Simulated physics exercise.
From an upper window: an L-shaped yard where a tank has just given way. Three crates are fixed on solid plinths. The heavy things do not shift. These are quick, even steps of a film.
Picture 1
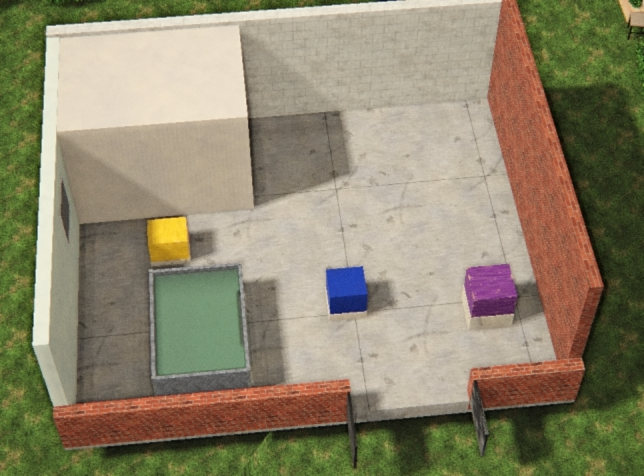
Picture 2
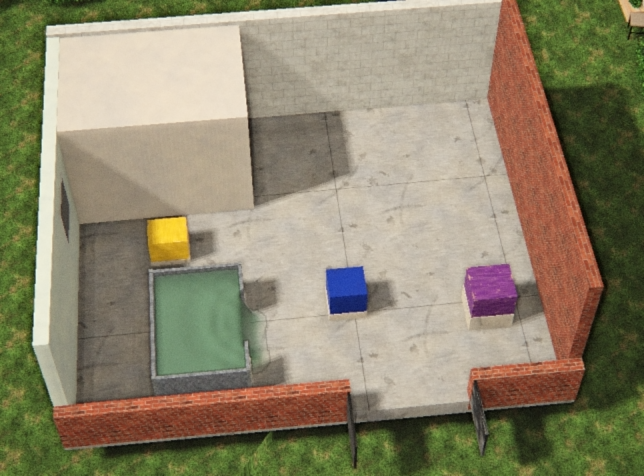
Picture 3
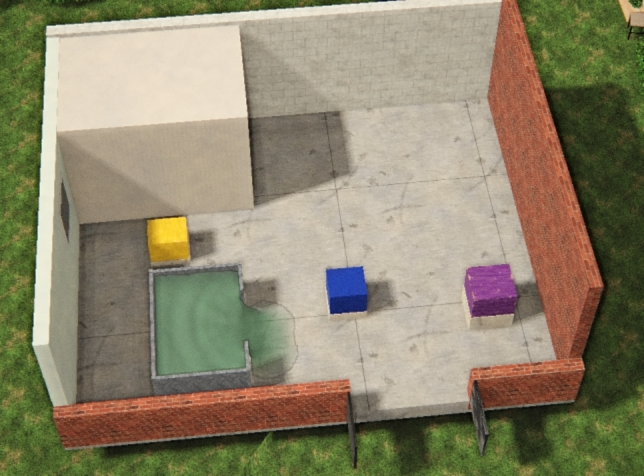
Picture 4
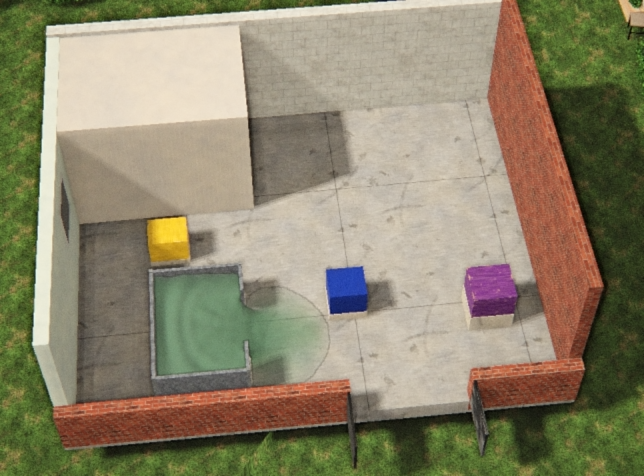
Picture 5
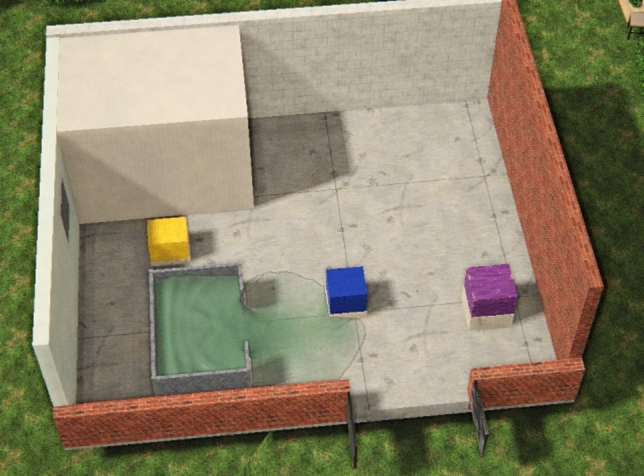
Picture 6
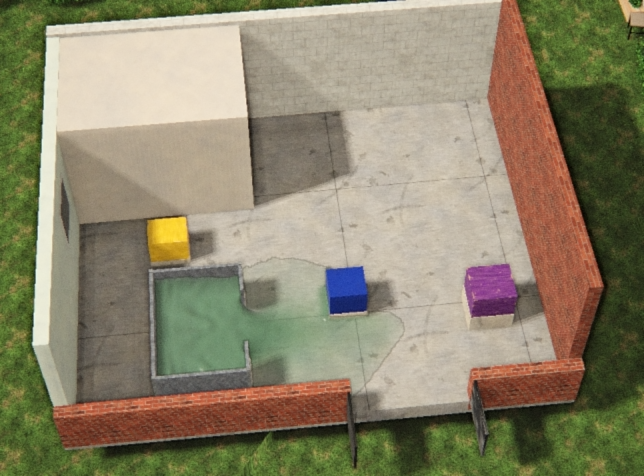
In an L-shaped walled yard seen from above, a tank of green water stands whole and still beside a yellow block. A gap opens in its right side and water pours out, spreading rightward across the paving in a widening sheet, reaching around the blue block and past it toward the right.
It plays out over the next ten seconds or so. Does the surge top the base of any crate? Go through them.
In the end: The purple crate stays dry; the blue crate gets wet; the yellow crate stays dry.
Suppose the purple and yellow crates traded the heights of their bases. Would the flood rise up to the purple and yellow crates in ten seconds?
In short: The purple one is topped, the yellow one escapes it.
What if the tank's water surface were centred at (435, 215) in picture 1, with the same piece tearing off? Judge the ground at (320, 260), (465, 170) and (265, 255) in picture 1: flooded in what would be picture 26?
One after the other: Free of water, wet, clear.
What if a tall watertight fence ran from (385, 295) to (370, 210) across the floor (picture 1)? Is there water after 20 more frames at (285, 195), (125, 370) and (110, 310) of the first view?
In turn: Covered, clear, free of water.
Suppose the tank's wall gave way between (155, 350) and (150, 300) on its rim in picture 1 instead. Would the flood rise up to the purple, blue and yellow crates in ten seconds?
Then: The purple one remains dry, the blue one remains dry, the yellow one takes water.
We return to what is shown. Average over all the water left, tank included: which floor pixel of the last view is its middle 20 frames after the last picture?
Around (325, 309).
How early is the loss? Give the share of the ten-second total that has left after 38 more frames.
Near 70 in a hundred.
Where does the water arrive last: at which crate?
The one in yellow.
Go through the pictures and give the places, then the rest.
The first picture shows the water tank at (198, 322) is whole and still.
In the second picture, the front is at (255, 313), out from the gap at (244, 332).
In the third picture, the front is at (284, 313), out from the gap at (244, 334).
In the fourth picture, water pours out at (244, 335) and has run to (325, 348).
In the fifth picture, the front is at (360, 339), out from the gap at (244, 335).
In the sixth picture, water pours out at (244, 334) and has run to (397, 321).
A moment on, water covers 25 % of the floor; the purple crate water round its plinth, the blue crate water round its plinth, the yellow crate not reached.
Next, water covers 45 % of the floor; the purple crate water round its plinth, the blue crate water round its plinth, the yellow crate not reached.
Then, water covers 70 % of the floor; the purple crate water round its plinth, the blue crate water round its plinth, the yellow crate not reached.
Later, water covers 80 % of the floor; the purple crate water round its plinth, the blue crate water round its plinth, the yellow crate water round its plinth.
In the end, water covers 85 % of the floor; the purple crate stayed above the water, the blue crate was topped, the yellow crate stayed above the water.
